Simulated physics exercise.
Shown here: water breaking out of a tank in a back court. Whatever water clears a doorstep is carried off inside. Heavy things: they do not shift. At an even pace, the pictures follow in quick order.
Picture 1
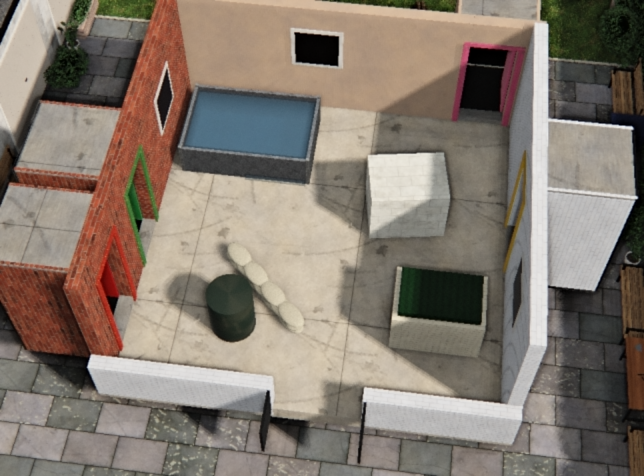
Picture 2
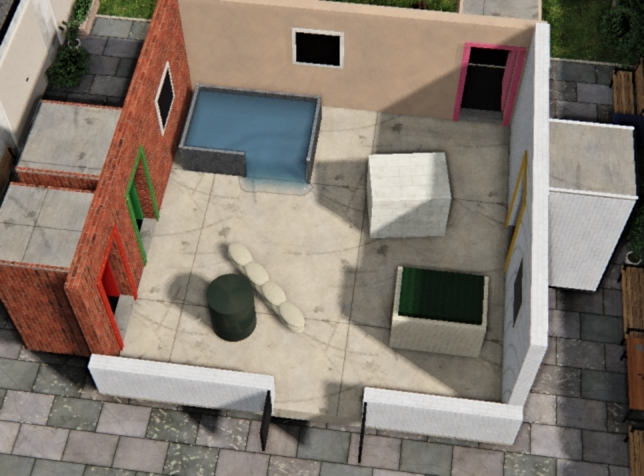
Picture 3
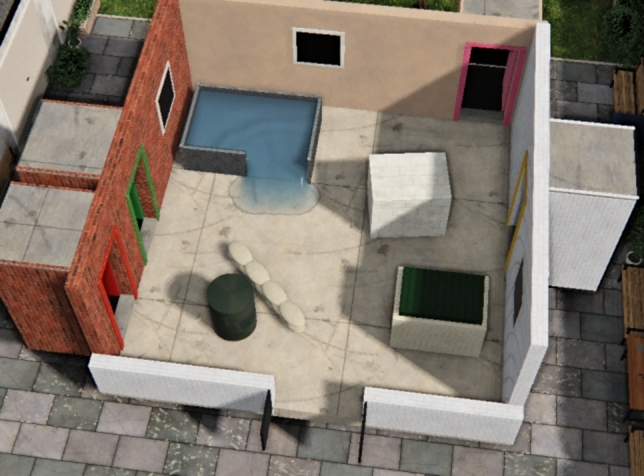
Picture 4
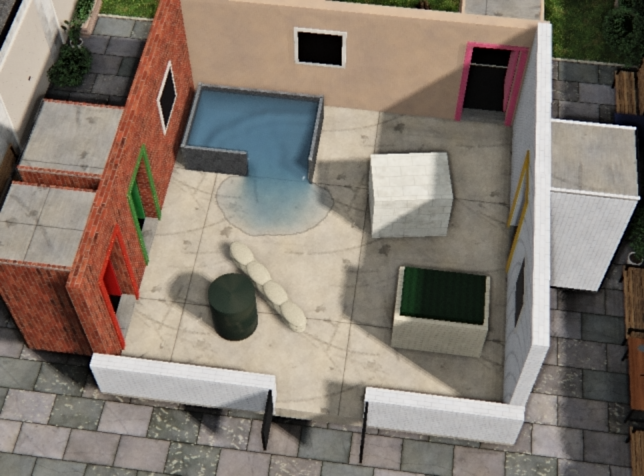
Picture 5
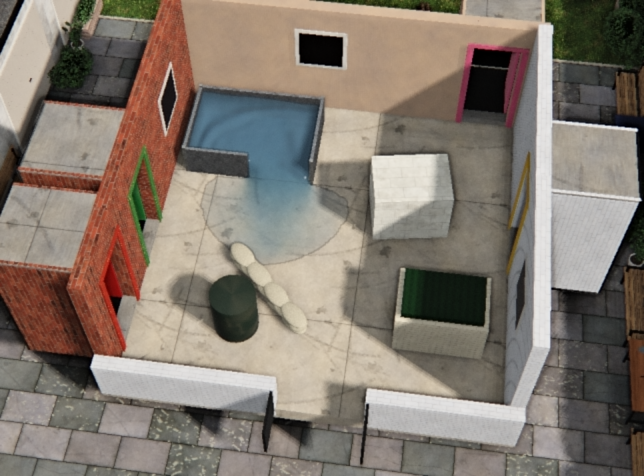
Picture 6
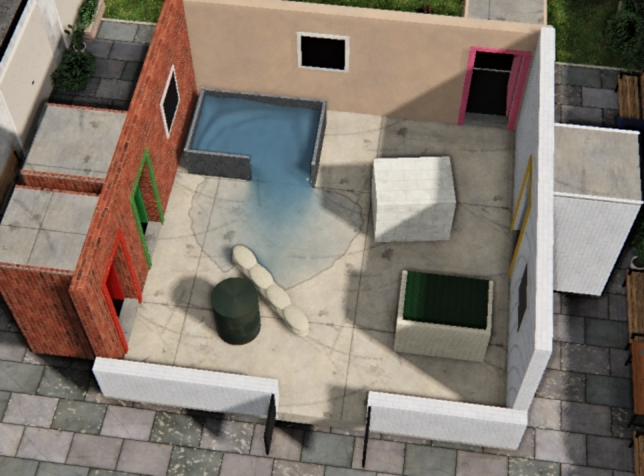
In a walled back court, water pours from a gap in a tank and spreads across the floor.
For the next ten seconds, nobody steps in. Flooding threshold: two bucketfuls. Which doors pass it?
Pink door: Not beyond two buckets, green door: Not beyond two buckets, yellow door: Not beyond two buckets, red door: Not beyond two buckets.
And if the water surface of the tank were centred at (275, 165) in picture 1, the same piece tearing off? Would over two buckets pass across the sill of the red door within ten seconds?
Red door: Undershoots.
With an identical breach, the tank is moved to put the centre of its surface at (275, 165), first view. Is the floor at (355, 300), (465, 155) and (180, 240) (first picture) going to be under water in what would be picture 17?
Going through them in that order: Waterlogged, still bare and still bare.
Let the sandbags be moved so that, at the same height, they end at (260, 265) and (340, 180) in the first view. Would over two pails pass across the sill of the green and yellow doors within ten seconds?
The green door tops the limit, and the yellow door stays within the limit.
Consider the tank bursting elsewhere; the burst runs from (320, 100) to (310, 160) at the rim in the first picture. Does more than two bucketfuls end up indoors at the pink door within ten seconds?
Pink door: Tops the limit.
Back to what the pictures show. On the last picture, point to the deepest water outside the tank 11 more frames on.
Near (388, 345).
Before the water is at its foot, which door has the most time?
It's the pink-painted one.
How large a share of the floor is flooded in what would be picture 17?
Around 40 percent of it.
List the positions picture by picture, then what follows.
The first frame shows the open tank at (251, 125) is whole and still.
In the second frame, water pours out at (277, 170) and has run to (243, 184).
In the third frame, water pours out at (277, 172) and has run to (239, 204).
In the fourth frame, the front is at (250, 231), out from the gap at (279, 172).
In the fifth frame, the front is at (251, 259), out from the gap at (280, 174).
In the sixth frame, water pours out at (282, 176) and has run to (278, 288).
A moment on, water covers 25 % of the floor; the pink door not reached, the green door wet at the sill, nothing in, the yellow door not reached, the red door not reached.
Next, water covers 40 % of the floor; the pink door not reached, the green door wet at the sill, nothing in, the yellow door not reached, the red door wet at the sill, nothing in.
Then, water covers 55 % of the floor; the pink door not reached, the green door under two buckets in, the yellow door wet at the sill, nothing in, the red door wet at the sill, nothing in.
Later, water covers 75 % of the floor; the pink door wet at the sill, nothing in, the green door under two buckets in, the yellow door wet at the sill, nothing in, the red door wet at the sill, nothing in.
In the end, water covers 95 % of the floor; the pink door wet at the sill, nothing in, the green door under two buckets in, the yellow door under two buckets in, the red door wet at the sill, nothing in.
